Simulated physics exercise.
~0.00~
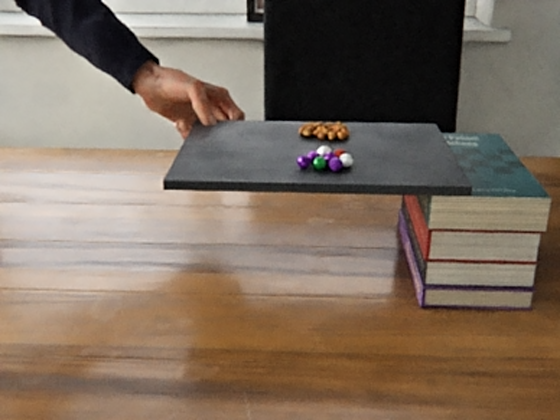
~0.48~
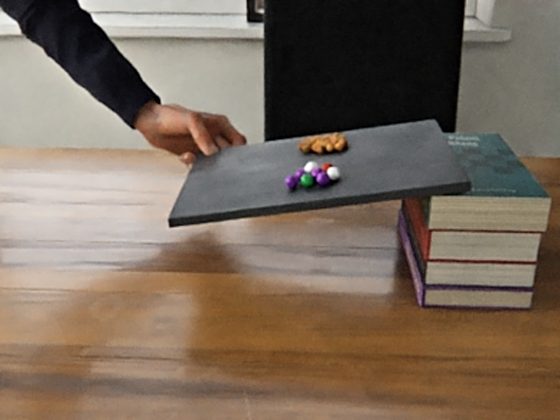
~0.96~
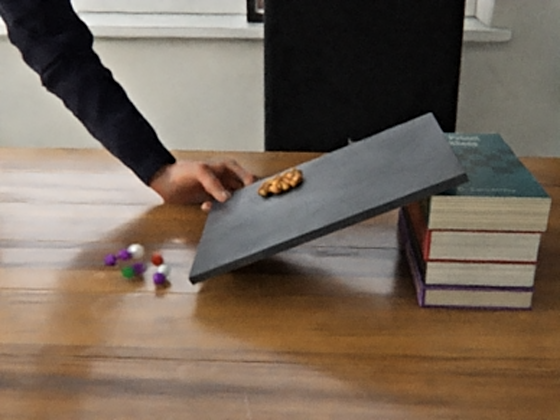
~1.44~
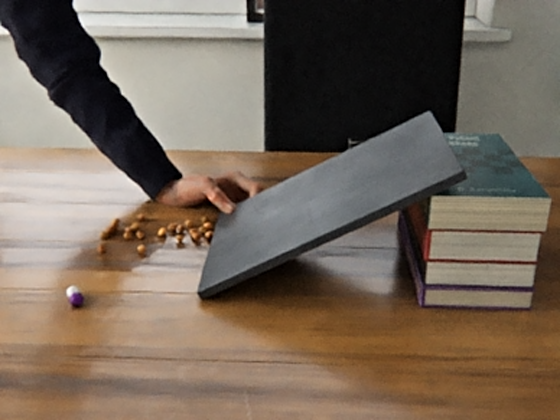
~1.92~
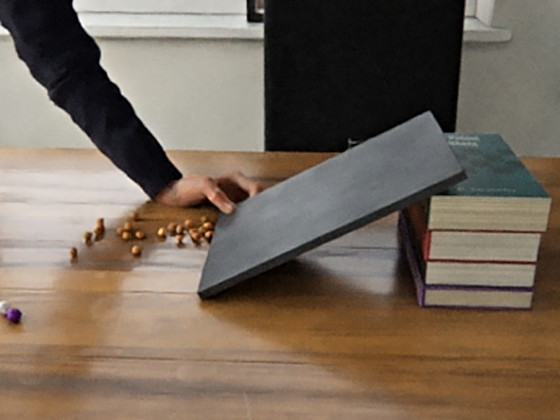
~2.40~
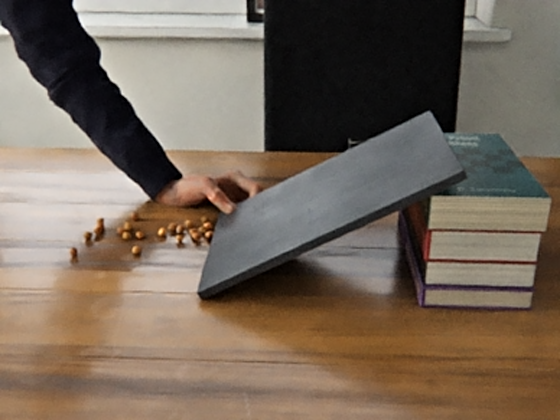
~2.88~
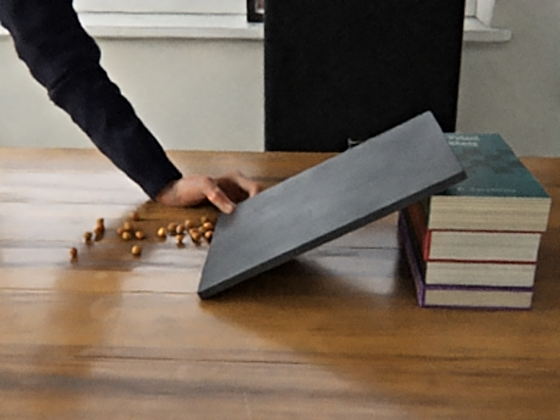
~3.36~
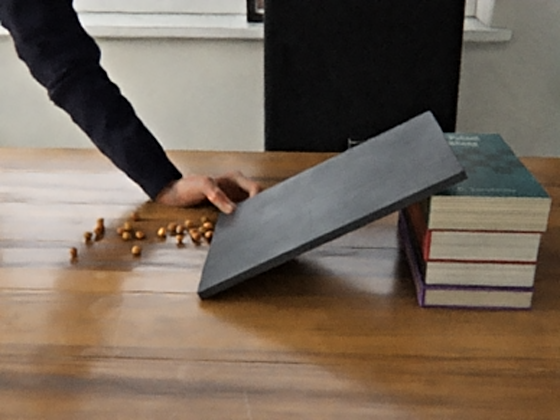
A hand lowered the left end of a dark board propped on some books, and shiny colorful beads rolled down and away leftward out of view, while the small brown pieces behind them slid off later and stayed scattered near the board's foot.
